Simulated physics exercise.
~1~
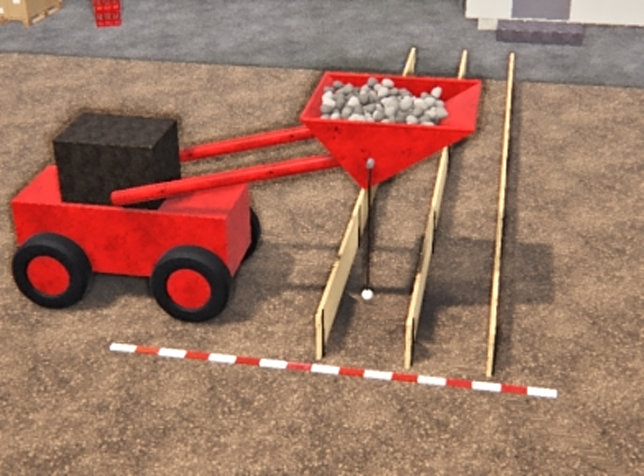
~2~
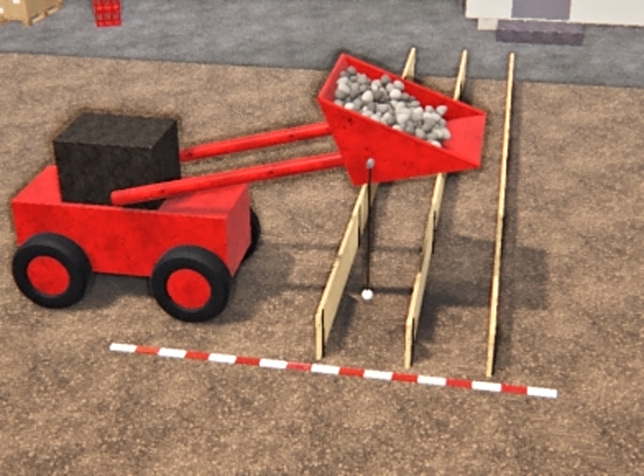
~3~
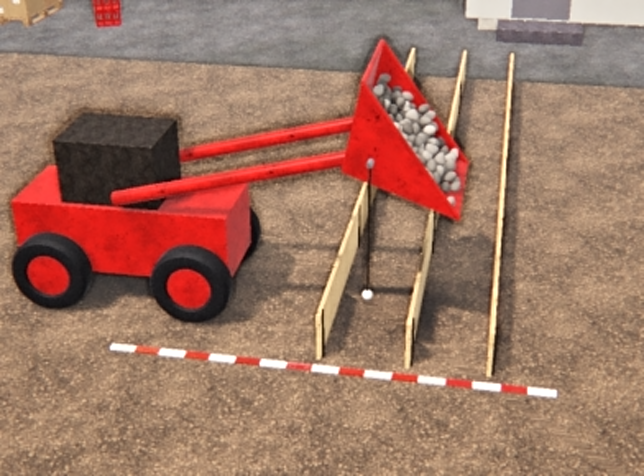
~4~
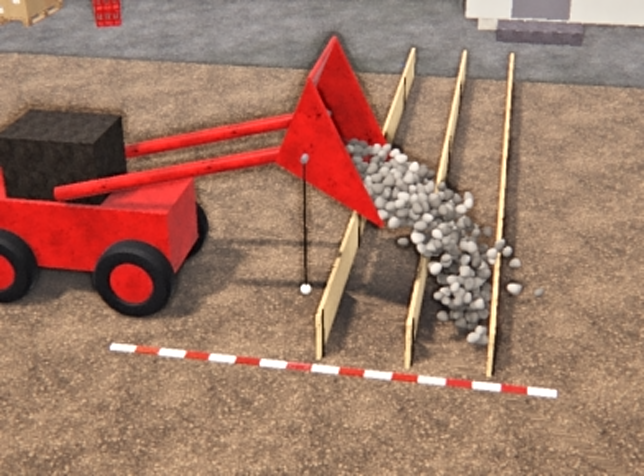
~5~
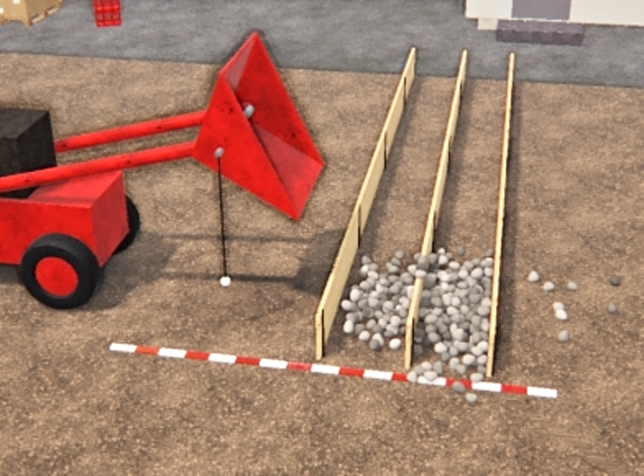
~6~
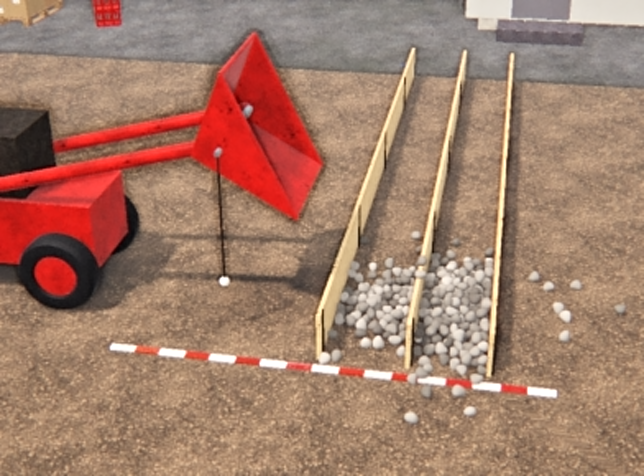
A red loader tips grey stones between wooden boards while backing left, leaving most in the right bay.
